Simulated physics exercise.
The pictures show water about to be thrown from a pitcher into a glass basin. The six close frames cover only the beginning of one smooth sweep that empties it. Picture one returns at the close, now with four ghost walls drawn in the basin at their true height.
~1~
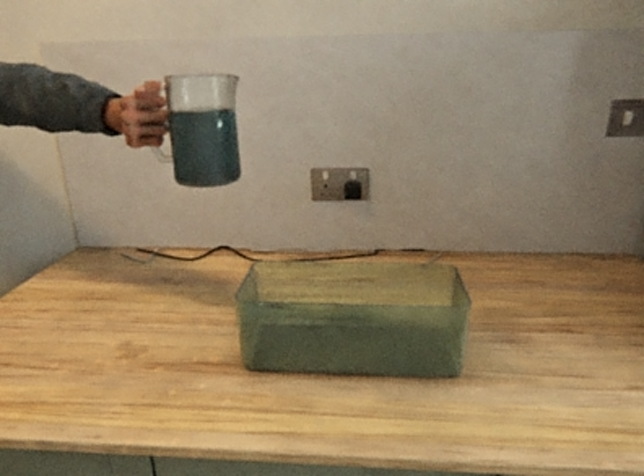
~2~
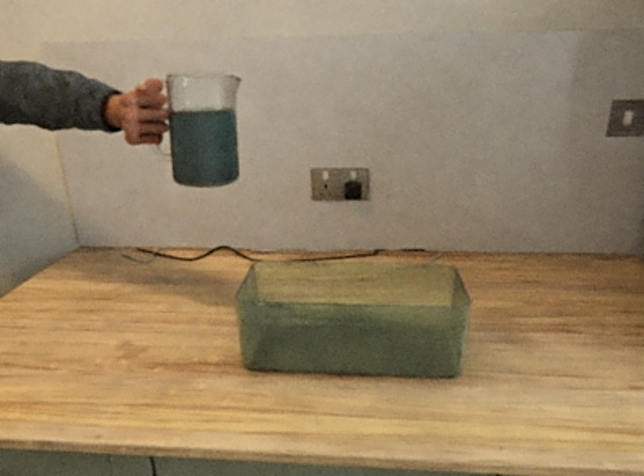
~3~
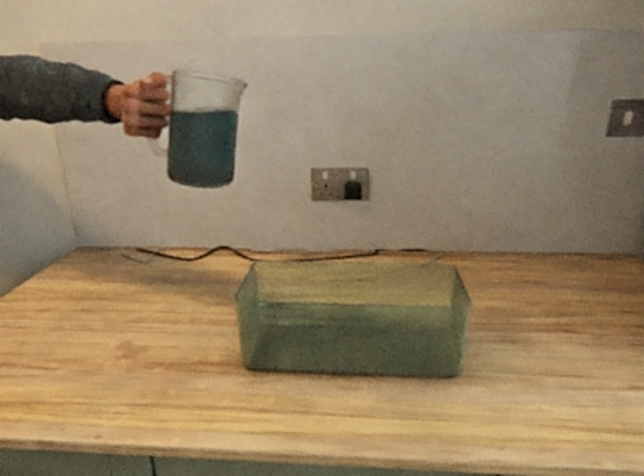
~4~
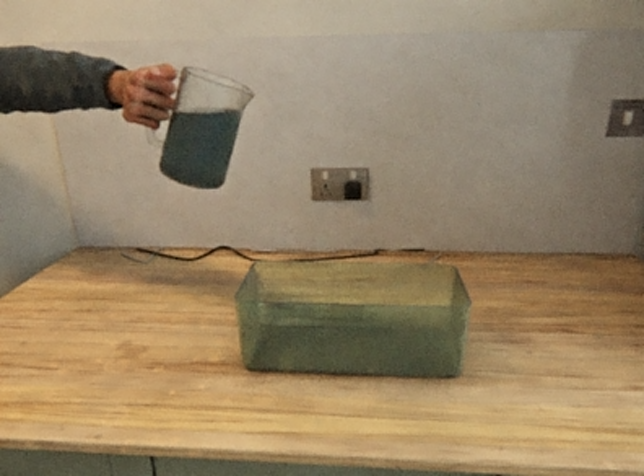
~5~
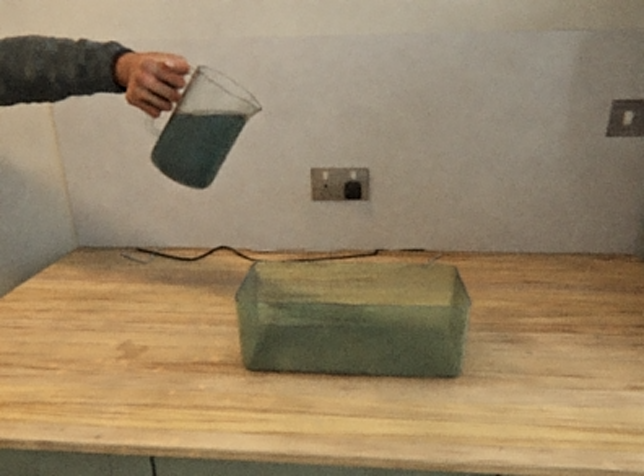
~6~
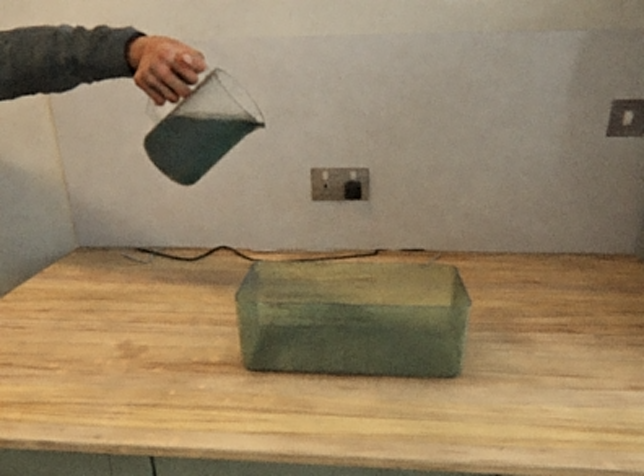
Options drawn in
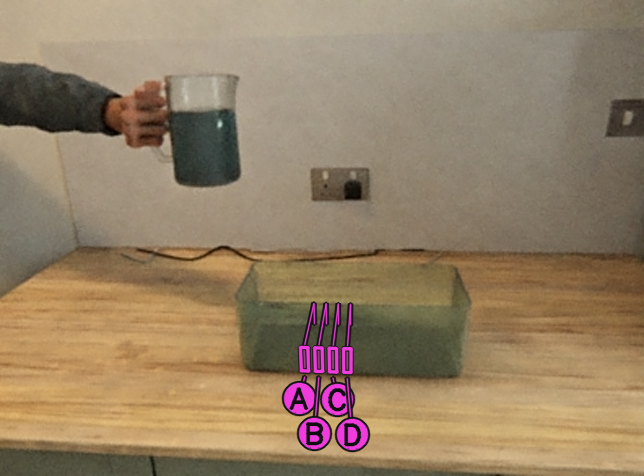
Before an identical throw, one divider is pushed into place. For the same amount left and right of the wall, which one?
Use position C.
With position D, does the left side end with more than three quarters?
Yes.
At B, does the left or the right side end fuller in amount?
The right one.
In magenta, A at (304, 376); B at (318, 377); C at (332, 377); D at (347, 378).
For position A, about 5 % ends left of the wall and 93 % right of it.
For position B, about 9 % ends left of the wall and 88 % right of it; 3 % is lost outside.
For position C, about 56 % ends left of the wall and 42 % right of it.
For position D, about 85 % ends left of the wall and 7 % right of it; 8 % is lost outside.
